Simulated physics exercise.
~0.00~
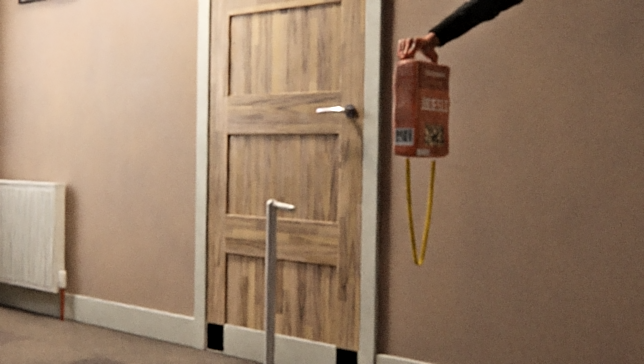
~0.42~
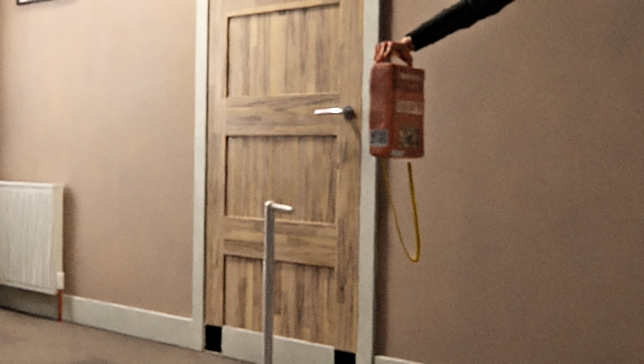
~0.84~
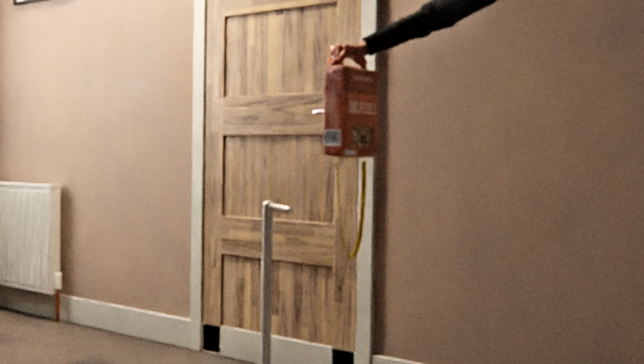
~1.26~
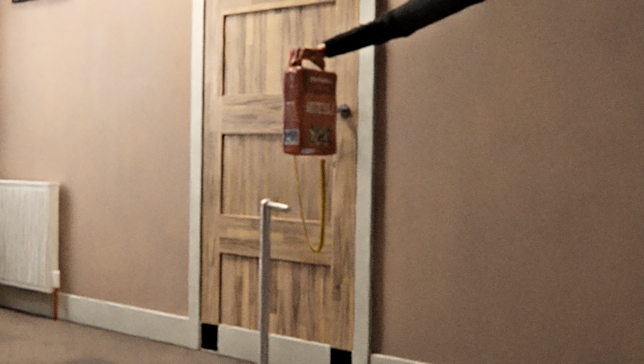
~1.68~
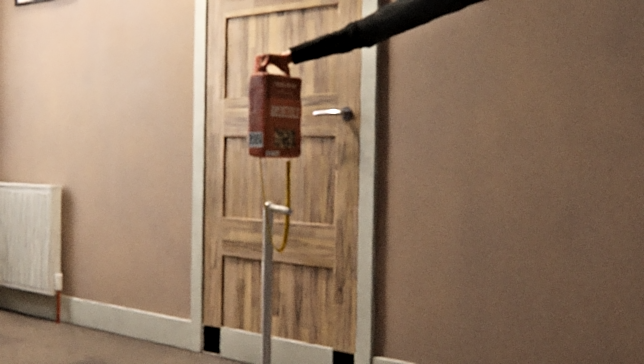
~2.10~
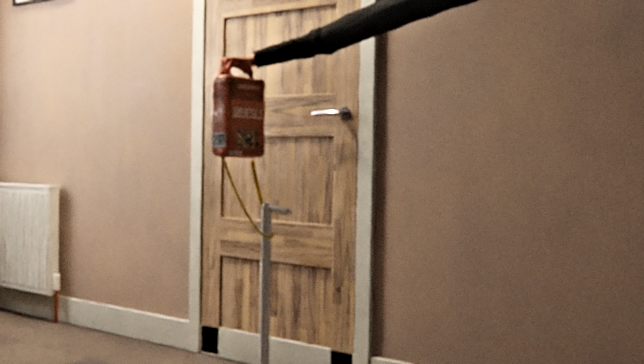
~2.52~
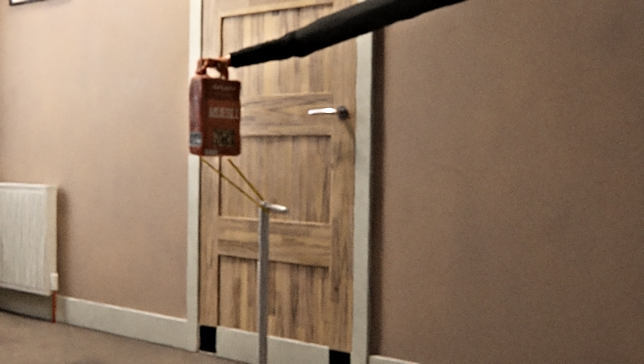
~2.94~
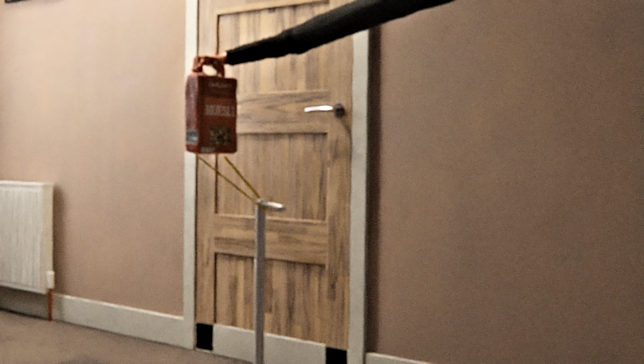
An orange sack carried left by a hand stops when its loop catches the post.
